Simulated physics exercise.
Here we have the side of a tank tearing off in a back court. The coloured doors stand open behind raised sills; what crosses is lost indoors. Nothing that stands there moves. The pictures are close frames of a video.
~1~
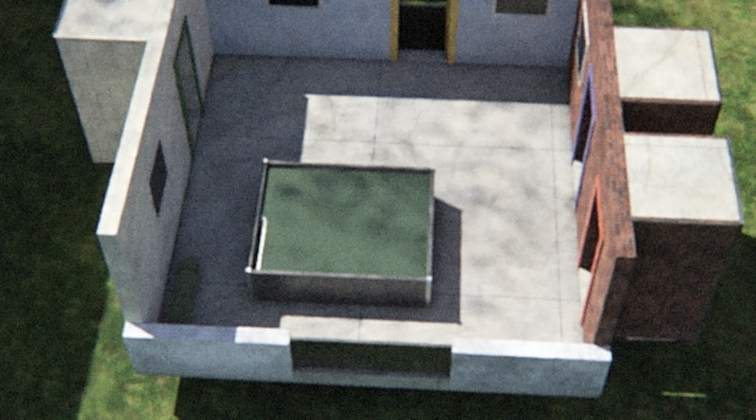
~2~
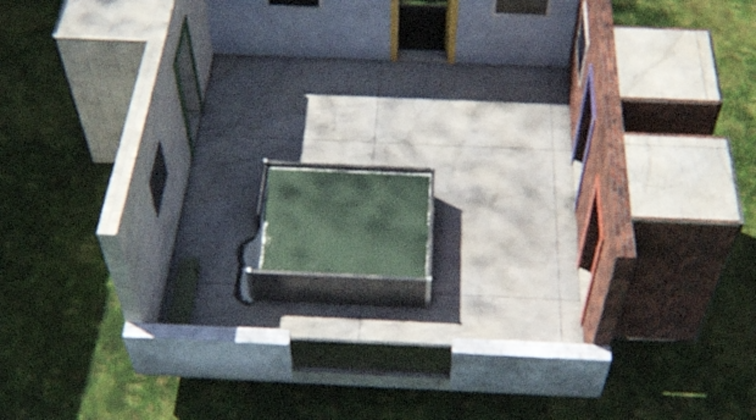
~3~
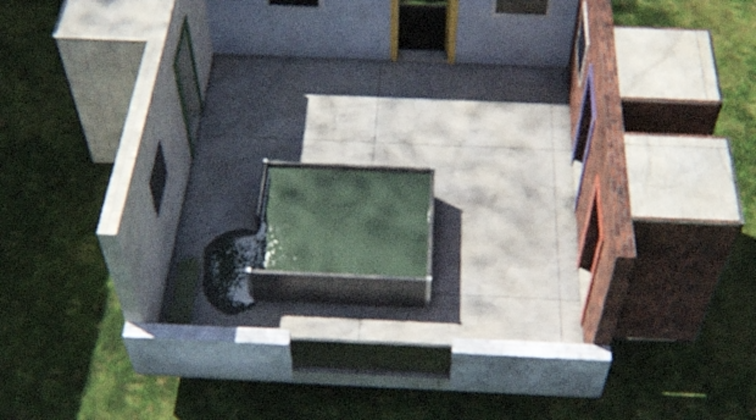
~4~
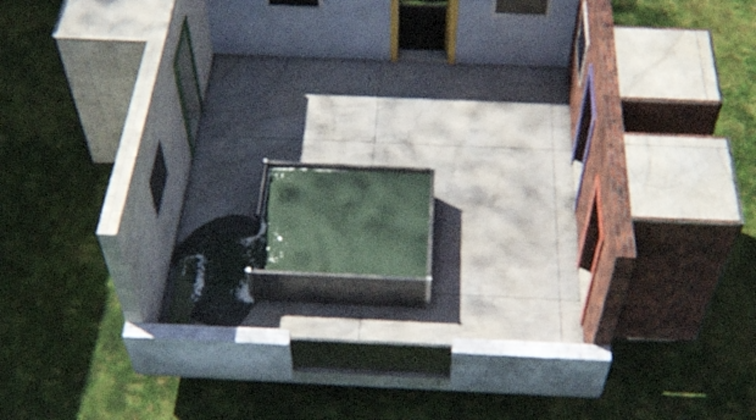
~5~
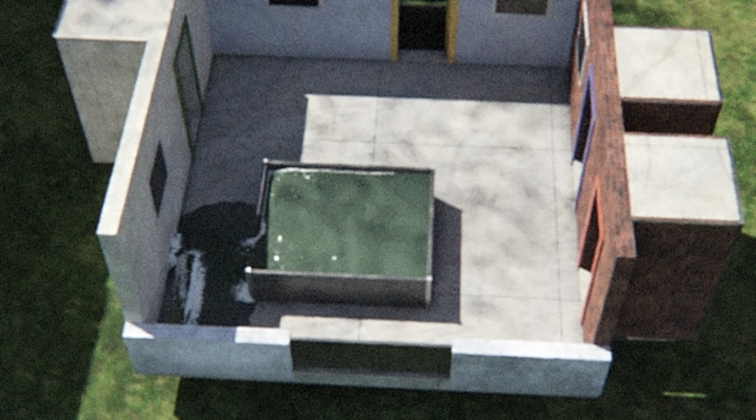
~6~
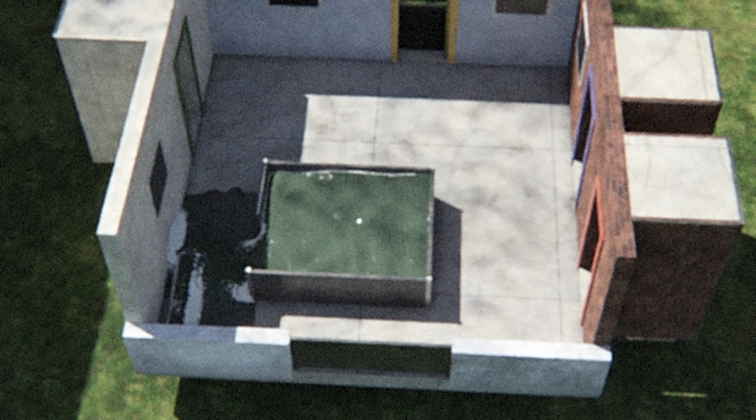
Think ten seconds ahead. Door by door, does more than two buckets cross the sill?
One by one: The green door holds within the limit; the red door floods; the blue door holds within the limit; the yellow door holds within the limit.
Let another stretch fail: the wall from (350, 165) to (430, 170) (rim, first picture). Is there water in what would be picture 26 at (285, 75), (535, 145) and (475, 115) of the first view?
In turn: Covered, flooded, covered.
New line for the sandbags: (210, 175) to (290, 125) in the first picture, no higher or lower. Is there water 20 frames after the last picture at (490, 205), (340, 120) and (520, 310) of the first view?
As listed: Free of water, awash, covered.
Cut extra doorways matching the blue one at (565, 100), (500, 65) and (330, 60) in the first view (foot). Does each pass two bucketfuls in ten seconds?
In that order: Keeps below it, stays under, keeps below it.
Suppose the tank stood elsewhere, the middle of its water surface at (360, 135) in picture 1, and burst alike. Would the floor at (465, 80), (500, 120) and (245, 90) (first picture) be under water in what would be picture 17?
In that order: No water, not flooded, wet.
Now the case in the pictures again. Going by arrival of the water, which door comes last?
The blue one.
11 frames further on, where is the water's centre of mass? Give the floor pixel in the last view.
Around (296, 255).
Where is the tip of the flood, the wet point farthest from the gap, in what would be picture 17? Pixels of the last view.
Roughly at (212, 63).
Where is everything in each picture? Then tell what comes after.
In the first frame, still water in the water tank at (344, 221).
In the second frame, the front is at (246, 299), out from the gap at (258, 262).
In the third frame, the front is at (217, 243), out from the gap at (258, 262).
In the fourth frame, the front is at (181, 251), out from the gap at (258, 263).
In the fifth frame, water pours out at (258, 262) and has run to (179, 223).
In the sixth frame, water pours out at (258, 262) and has run to (183, 203).
A moment on, water covers 15 % of the floor; the green door wet at the sill, nothing in, the red door not reached, the blue door not reached, the yellow door not reached.
Next, water covers 30 % of the floor; the green door wet at the sill, nothing in, the red door not reached, the blue door not reached, the yellow door not reached.
Then, water covers 55 % of the floor; the green door wet at the sill, nothing in, the red door not reached, the blue door not reached, the yellow door not reached.
Later, water covers 85 % of the floor; the green door wet at the sill, nothing in, the red door over two buckets in, the blue door wet at the sill, nothing in, the yellow door under two buckets in.
In the end, water covers 95 % of the floor; the green door wet at the sill, nothing in, the red door far over two buckets in, the blue door wet at the sill, nothing in, the yellow door under two buckets in.
